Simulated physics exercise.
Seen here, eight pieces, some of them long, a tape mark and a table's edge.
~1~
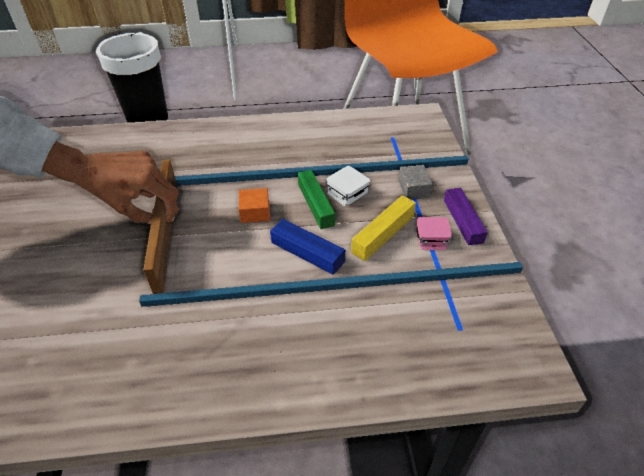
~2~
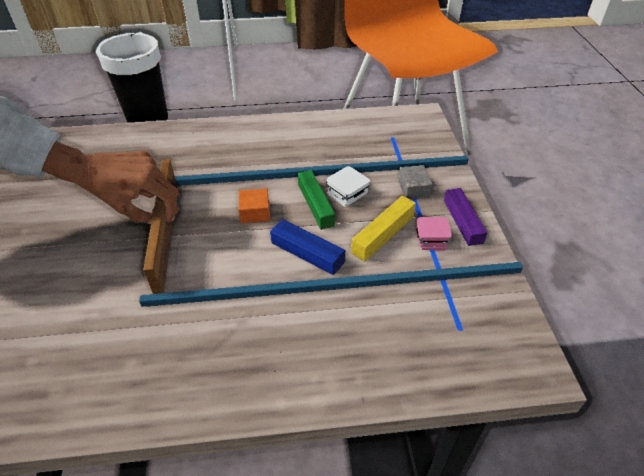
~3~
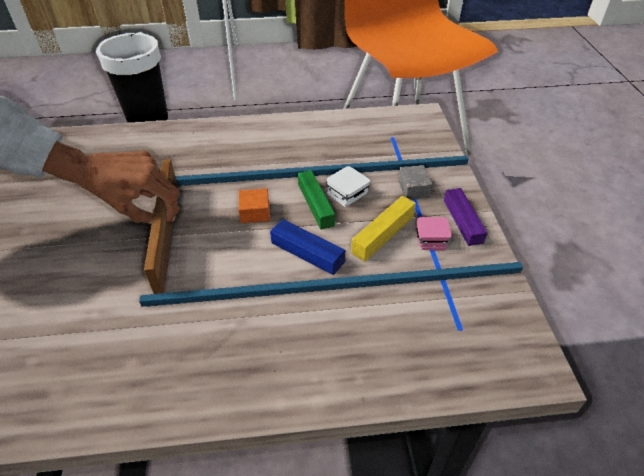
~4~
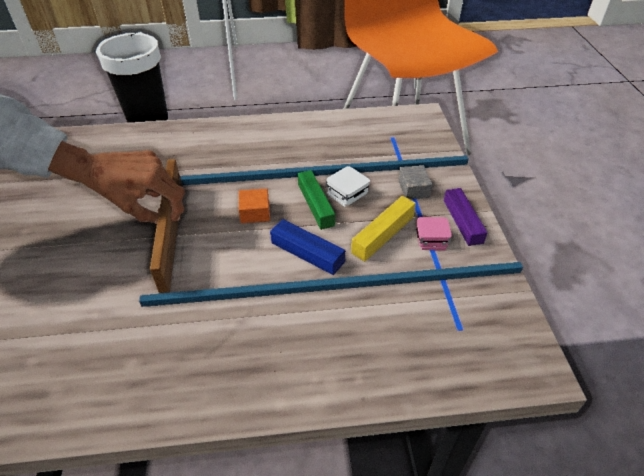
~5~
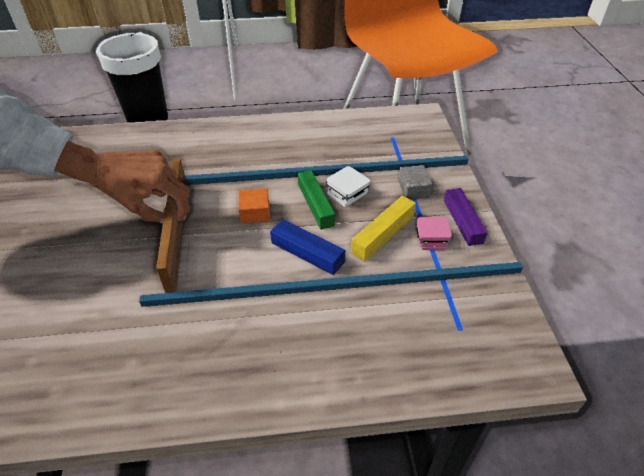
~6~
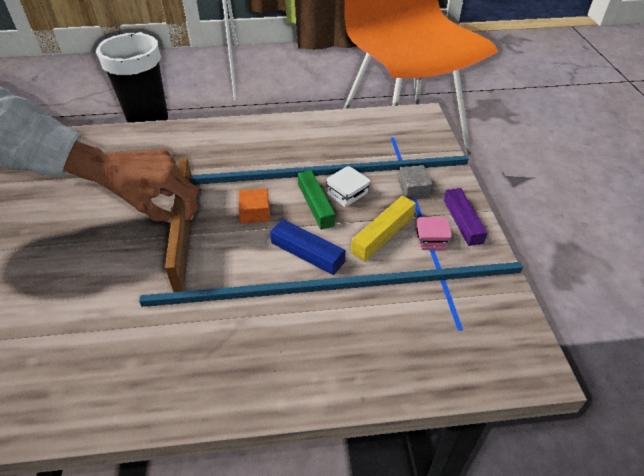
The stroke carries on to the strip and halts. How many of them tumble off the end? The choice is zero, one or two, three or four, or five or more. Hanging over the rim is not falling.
The number that fall off is one or two.
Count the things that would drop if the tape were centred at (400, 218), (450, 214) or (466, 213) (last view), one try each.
It would be 0, 4 and 6.
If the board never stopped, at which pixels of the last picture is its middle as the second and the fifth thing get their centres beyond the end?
Its middle is around (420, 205) and later (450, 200).
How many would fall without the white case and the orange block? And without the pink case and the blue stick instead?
Fallen: 0, and 1 in the other try.
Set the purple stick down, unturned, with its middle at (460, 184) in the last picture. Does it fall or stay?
The purple stick tumbles off.
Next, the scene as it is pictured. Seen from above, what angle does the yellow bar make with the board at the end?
Some 25 degrees.
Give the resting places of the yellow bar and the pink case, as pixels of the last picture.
First (472, 224), then (494, 246).
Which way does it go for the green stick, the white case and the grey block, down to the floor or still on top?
The green stick remains up, the white case is kept, the grey block falls.
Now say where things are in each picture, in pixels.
The first picture shows purple stick (464, 216); grey block (415, 182); pink case (433, 234); board (163, 223); tape (420, 216).
The second picture shows grey block (415, 182); blue stick (307, 246).
The third picture shows pink case (433, 234); green stick (316, 199).
The fourth picture shows purple stick (464, 216); white case (348, 187).
The fifth picture shows grey block (415, 182); orange block (254, 206).
The sixth picture shows purple stick (464, 216); grey block (415, 182); pink case (433, 234); board (182, 221); tape (420, 216).
A little later, none off yet; purple stick at rest near (464, 216); grey block at rest near (415, 182); pink case at rest near (433, 234).
When it is over, the number that fall off is one or two; down, grey block.
